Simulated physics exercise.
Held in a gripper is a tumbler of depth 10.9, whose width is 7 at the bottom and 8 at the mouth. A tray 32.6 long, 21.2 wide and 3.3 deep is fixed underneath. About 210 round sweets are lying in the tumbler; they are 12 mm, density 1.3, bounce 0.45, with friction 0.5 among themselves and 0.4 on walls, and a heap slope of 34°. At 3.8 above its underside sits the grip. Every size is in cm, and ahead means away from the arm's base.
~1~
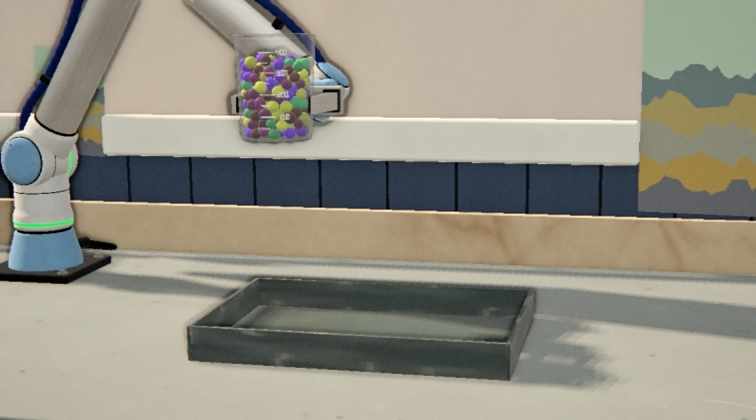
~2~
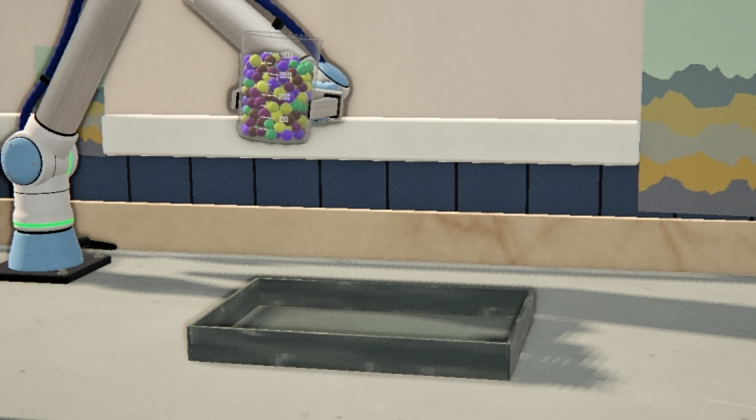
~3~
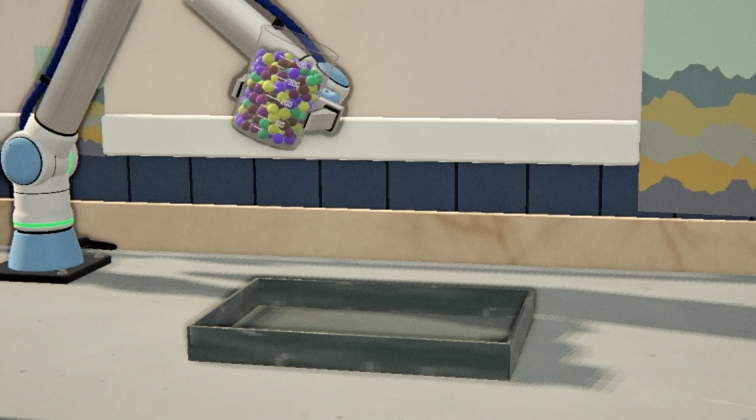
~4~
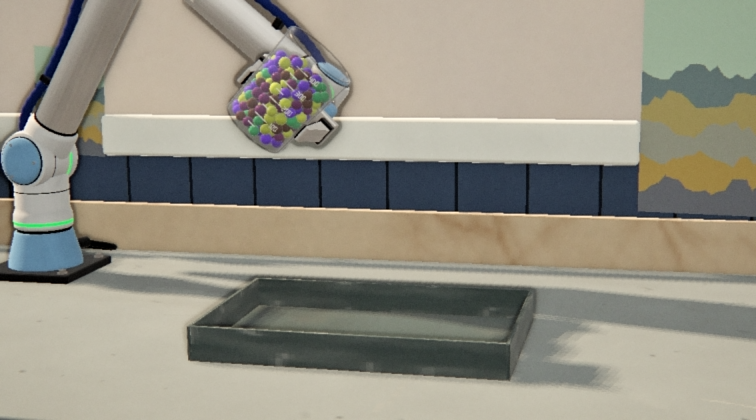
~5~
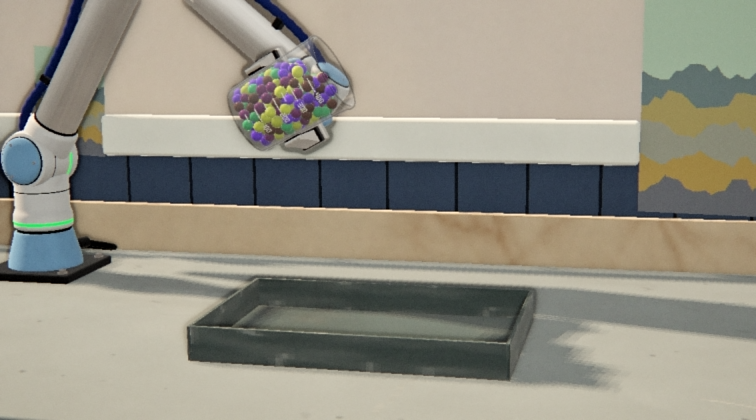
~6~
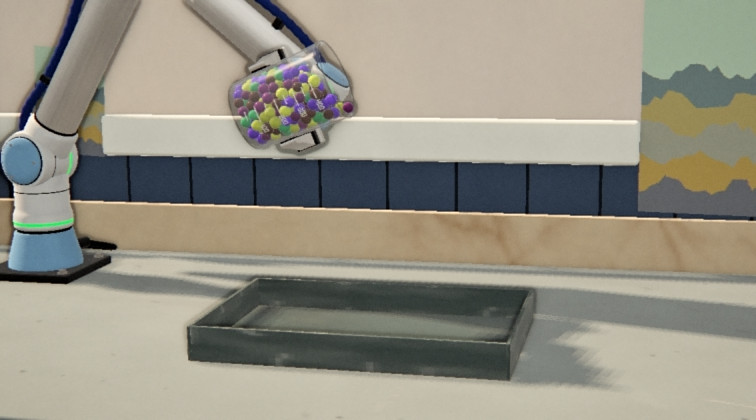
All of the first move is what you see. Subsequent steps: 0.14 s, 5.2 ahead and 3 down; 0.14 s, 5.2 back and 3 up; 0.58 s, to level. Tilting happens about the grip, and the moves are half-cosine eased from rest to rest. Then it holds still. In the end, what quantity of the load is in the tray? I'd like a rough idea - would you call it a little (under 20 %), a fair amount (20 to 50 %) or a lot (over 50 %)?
I would call it a little, under 20 %.
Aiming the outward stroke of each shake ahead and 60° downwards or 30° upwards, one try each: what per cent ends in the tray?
Near 5 and 40 percent respectively.
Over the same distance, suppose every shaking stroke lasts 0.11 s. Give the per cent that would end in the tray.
Roughly 15 percent would.
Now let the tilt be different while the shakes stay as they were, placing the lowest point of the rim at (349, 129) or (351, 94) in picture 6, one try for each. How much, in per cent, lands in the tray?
25 % and 5 %.
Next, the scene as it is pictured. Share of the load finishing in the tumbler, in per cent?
About 90 percent.
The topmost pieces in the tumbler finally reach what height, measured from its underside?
Around 9.5 cm above the underside.
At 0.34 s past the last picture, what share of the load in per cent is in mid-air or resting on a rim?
I'd put it near 9 per cent.
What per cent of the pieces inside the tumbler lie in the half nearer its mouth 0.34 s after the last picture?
Some 40 percent is in that half.
Then, 0.34 s later, tilted 66° forward, highest piece 28 above the table; 188 in the tumbler, 3 in the tray, 20 in flight or on a rim.
Then, 0.69 s later, tilted 14° forward, highest piece 31 above the table; 186 in the tumbler, 22 in the tray, 2 on the table or floor, 1 in flight or on a rim.
Then, 1.06 s later, level, highest piece 32 above the table; 186 in the tumbler, 23 in the tray, 2 on the table or floor.
Then, 2.11 s later, level, highest piece 32 above the table; 186 in the tumbler, 23 in the tray, 2 on the table or floor.
At rest, 186 in the tumbler, 23 in the tray, 2 on the table or floor. That is 11 % in the tray.
